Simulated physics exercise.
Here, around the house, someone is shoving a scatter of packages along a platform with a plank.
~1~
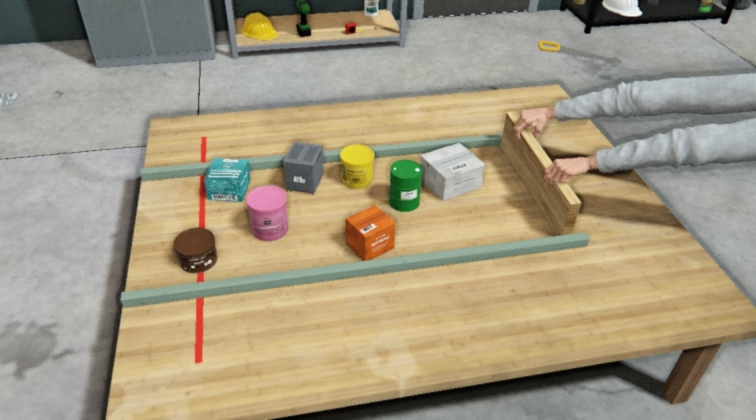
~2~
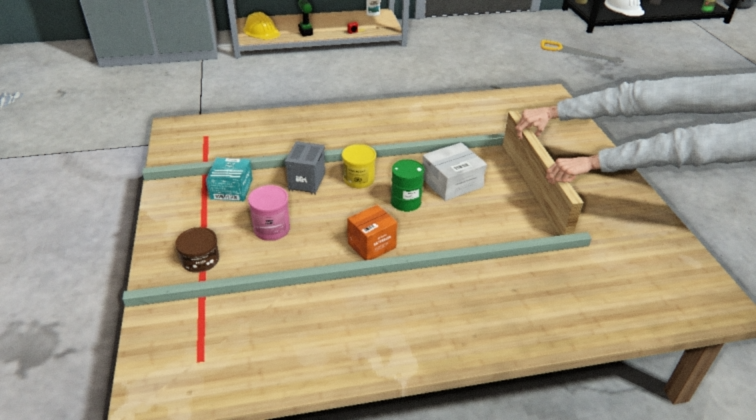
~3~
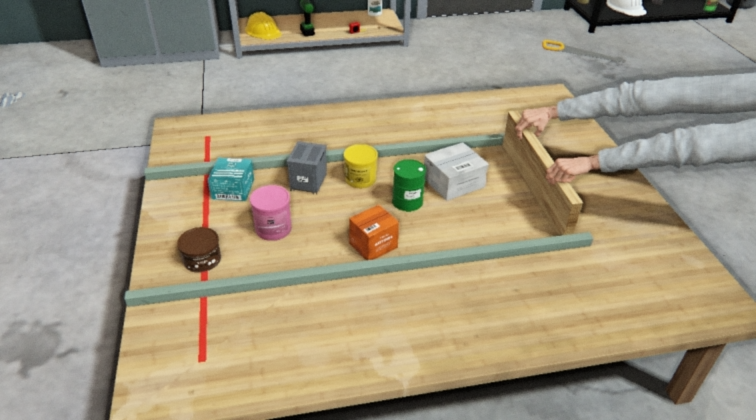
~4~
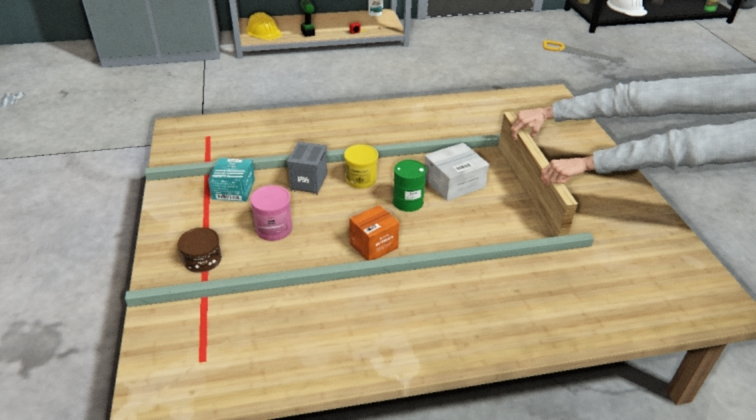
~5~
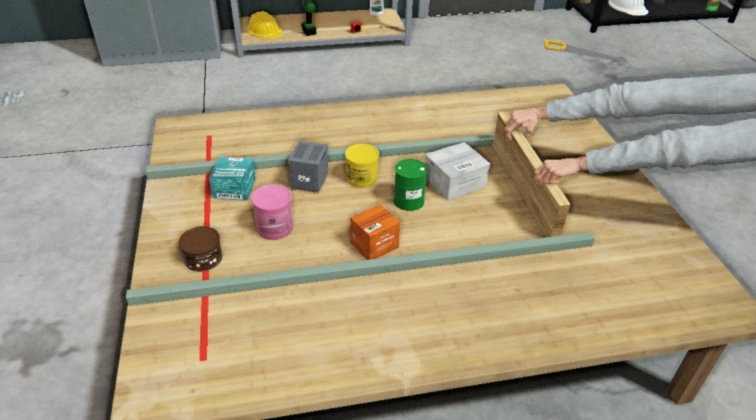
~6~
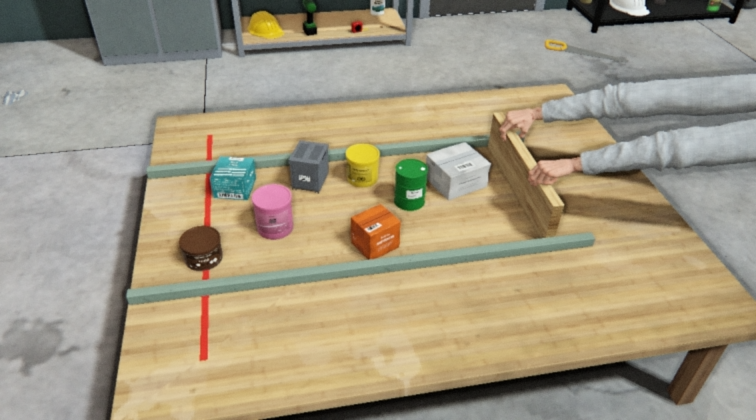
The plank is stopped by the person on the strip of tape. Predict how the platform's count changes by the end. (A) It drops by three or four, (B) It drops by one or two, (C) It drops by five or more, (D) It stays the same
(A) It drops by three or four.
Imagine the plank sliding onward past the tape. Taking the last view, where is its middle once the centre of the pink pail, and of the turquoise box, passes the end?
Estimated middle: (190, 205), and (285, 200) for the other.
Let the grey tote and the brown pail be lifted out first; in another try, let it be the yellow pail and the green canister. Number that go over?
The first try gives 2, the second gives 2.
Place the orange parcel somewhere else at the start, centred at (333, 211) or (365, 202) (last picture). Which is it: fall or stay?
Observed in order: Try one, it keeps its spot; try two, it keeps its spot.
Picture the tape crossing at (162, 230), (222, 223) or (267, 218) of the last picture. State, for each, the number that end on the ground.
Ground tally per try: 6 / 2 / 1.
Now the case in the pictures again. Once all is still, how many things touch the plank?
Contact count: 3.
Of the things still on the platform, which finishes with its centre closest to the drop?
It would be the brown pail.
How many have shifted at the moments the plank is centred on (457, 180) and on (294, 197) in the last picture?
Note: First position 2; second position 7.
Early on, none off yet; brown pail at rest near (202, 249); turquoise box at rest near (234, 178); pink pail at rest near (274, 212).
A while later, none off yet; brown pail at rest near (202, 249); turquoise box travelled a little near (211, 179); pink pail at rest near (274, 212).
Further along, none off yet; brown pail travelled a little near (196, 252); turquoise box leaning a little near (131, 184); pink pail travelled about its own width near (218, 222).
Finally, the number that fall off is three or four; lost, yellow pail, grey tote and turquoise box.
